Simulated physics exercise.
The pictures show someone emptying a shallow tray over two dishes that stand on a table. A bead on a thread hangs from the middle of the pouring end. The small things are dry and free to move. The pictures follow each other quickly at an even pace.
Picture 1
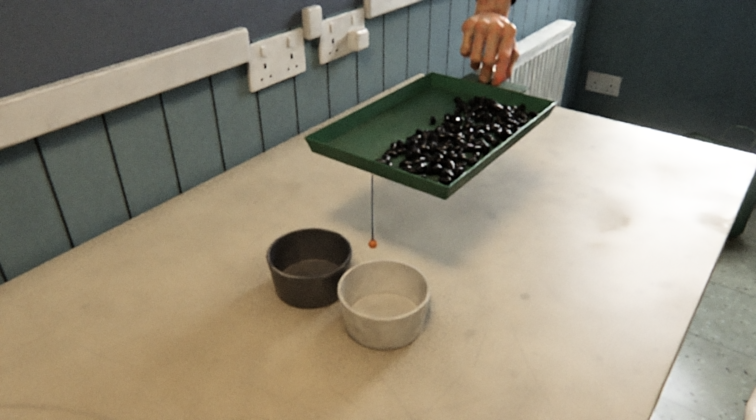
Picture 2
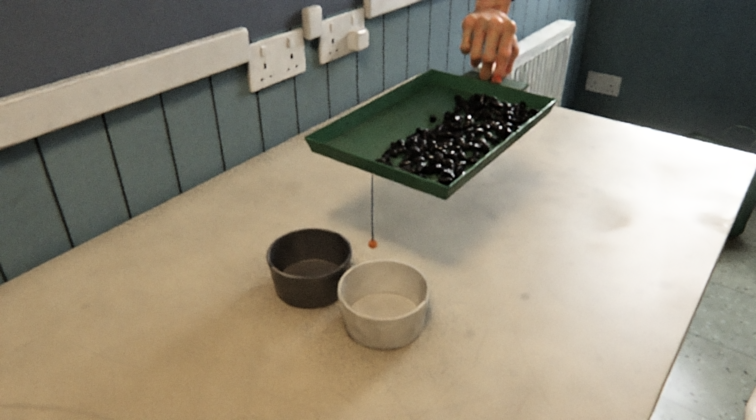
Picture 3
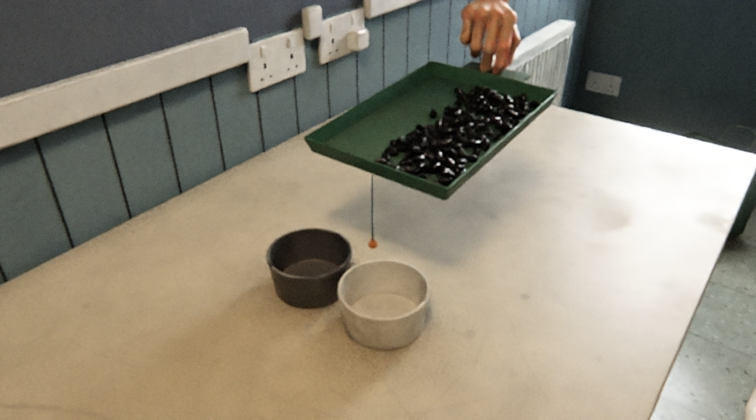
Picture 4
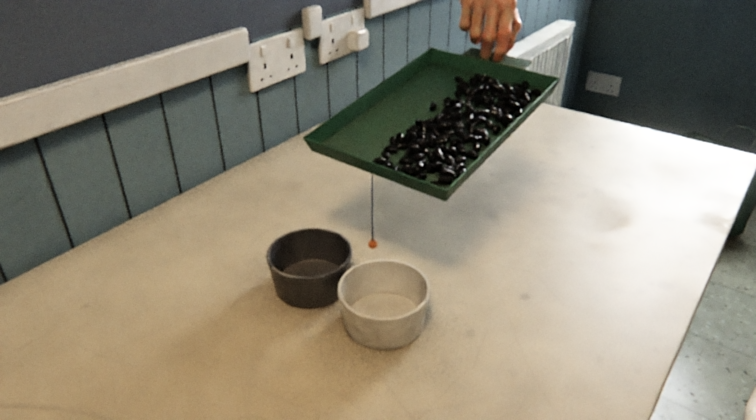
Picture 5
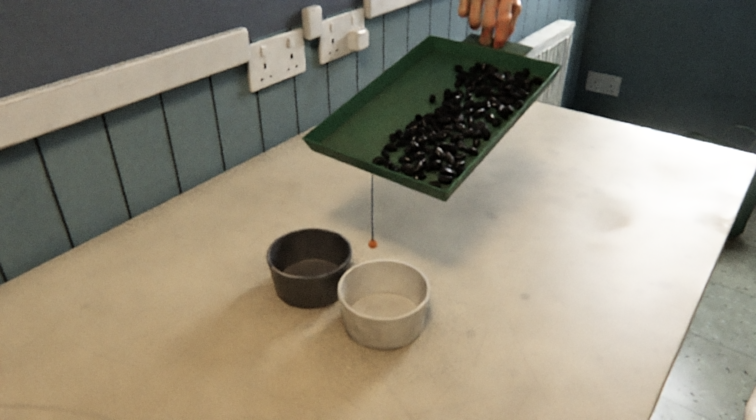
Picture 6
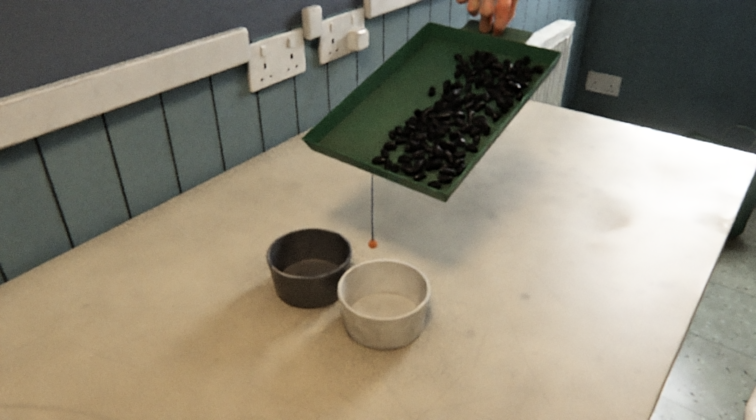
A hand slowly raised the far end of a green tray of black beans above a dark dish and a pale dish, tilting it more steeply while the beans stayed bunched along the right side.
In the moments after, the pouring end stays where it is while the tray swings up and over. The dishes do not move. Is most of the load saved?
The two hold over half of the load.
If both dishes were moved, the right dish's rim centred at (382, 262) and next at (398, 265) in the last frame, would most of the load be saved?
At the first place not half, at the second below a half.
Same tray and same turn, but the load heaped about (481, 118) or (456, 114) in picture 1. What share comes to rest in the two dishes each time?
Near 70 % and 70 %.
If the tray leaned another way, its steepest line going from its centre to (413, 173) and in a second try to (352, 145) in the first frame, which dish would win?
One: The right dish. Two: The dish on the left.
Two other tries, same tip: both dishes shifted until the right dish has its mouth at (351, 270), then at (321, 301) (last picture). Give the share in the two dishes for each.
About 40 and 20 per cent.
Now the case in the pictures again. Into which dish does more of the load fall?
More ends in the dish on the right.
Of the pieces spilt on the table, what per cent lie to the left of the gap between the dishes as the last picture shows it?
It comes to 50 per cent or so.
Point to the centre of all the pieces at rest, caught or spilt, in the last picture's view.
Near (373, 318).
Just after the last frame, tray tipped steeply; almost all on the tray; just a few in the air.
A moment on, tray tipped past a quarter turn; the larger part on the tray; just a few in the right dish; about a tenth in the left dish; just a few outside both; just a few in the air.
Further on, tray tipped past a quarter turn; roughly half in the right dish; roughly a quarter in the left dish; roughly a quarter outside both.
When it is over, tray tipped past a quarter turn; roughly half in the right dish; roughly a quarter in the left dish; roughly a quarter outside both.
